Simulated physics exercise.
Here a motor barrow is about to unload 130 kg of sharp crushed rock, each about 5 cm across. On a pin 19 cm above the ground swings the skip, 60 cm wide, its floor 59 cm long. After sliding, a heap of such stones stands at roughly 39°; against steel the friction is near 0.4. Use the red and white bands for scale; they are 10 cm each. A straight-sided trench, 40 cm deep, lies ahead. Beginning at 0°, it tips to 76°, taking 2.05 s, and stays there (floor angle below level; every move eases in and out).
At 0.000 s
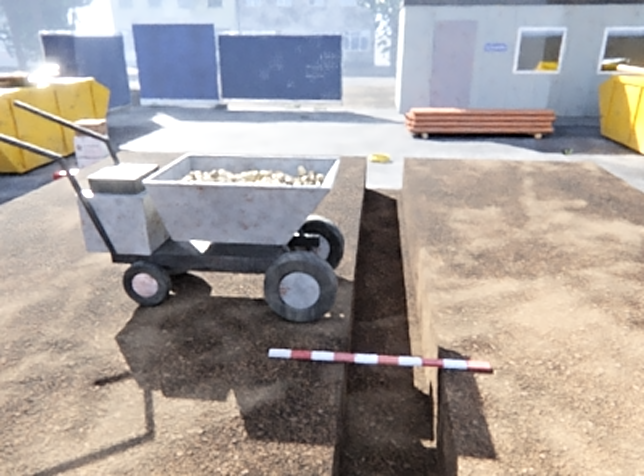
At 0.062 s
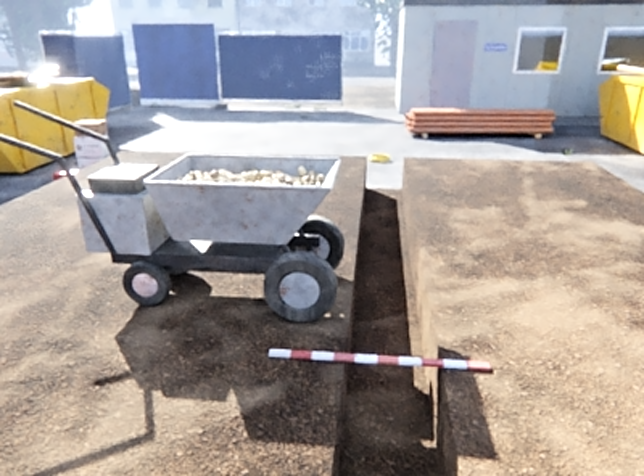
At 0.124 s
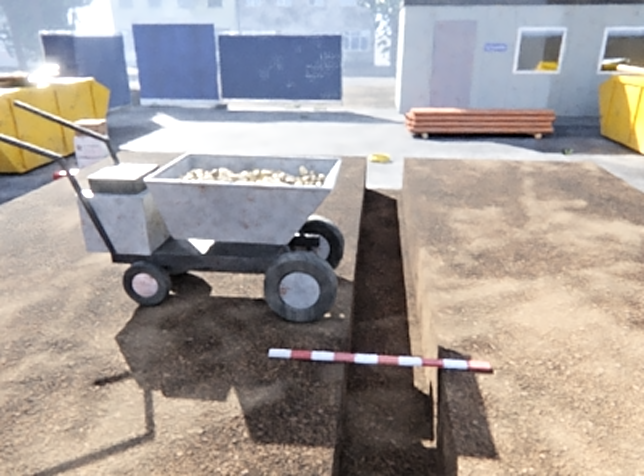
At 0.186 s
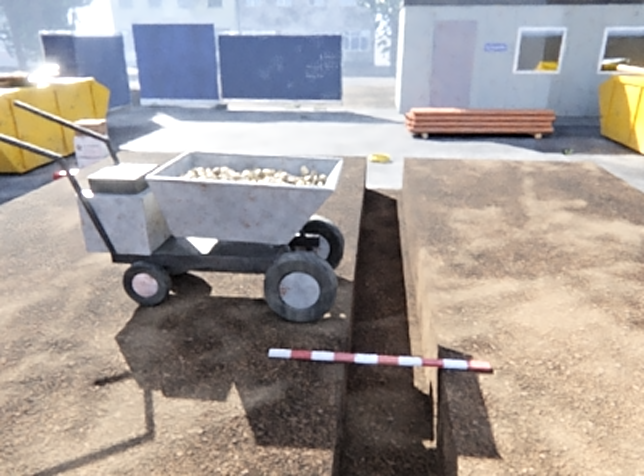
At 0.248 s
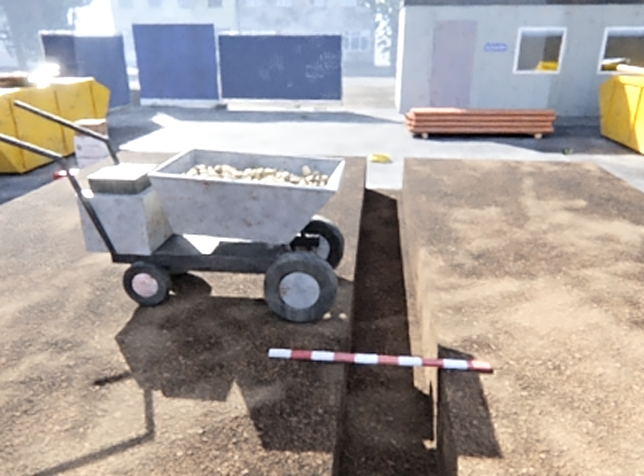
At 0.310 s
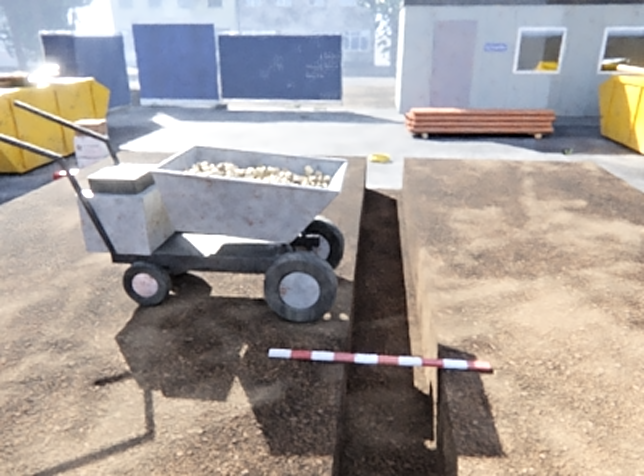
A grey motor barrow with black wheels and a skip of pale stones stands on brown ground at the left of a sunlit work site, seen from slightly above by a still camera. A red-and-white pole lies across a narrow trench beside it, with yellow containers, blue panels, stacked reddish-brown lengths and a pale building behind. The skip slowly tilts slightly, its right end dipping, while the stones shift a little.
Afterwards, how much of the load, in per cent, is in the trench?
About 65 per cent.
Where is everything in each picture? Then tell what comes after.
The skip is at 0°, its lip at (330, 189); the top of the load is at (259, 178), in the first frame.
Lip at (330, 189), floor tilted 0°, highest stones at (260, 177); the stones move at 0.1 m/s on average, in the second frame.
The skip is at 1°, its lip at (331, 189); the top of the load is at (245, 177); the stones move at 0.1 m/s on average, in the third frame.
The skip is at 2°, its lip at (333, 190); the top of the load is at (232, 174); the stones move at 0.2 m/s on average, in the fourth frame.
Lip at (336, 191), floor tilted 3°, highest stones at (225, 171); the stones move at 0.2 m/s on average, in the fifth frame.
The skip is at 5°, its lip at (339, 192); the top of the load is at (219, 169); the stones move at 0.3 m/s on average, in the sixth frame.
After 1.5 s the floor is at 64°; 100 % in the skip; the foremost stones are at (405, 254).
After 2.2 s the floor is at 76°; 65 % in the skip, 13 % in the trench, 22 % past the trench; the foremost stones are at (503, 305).
After 2.5 s the floor is at 76°; 35 % in the skip, 27 % in the trench, 37 % past the trench; the foremost stones are at (550, 303).
After 4.4 s the floor is at 76°; 0 % in the skip, 65 % in the trench, 35 % past the trench; the foremost stones are at (561, 305).
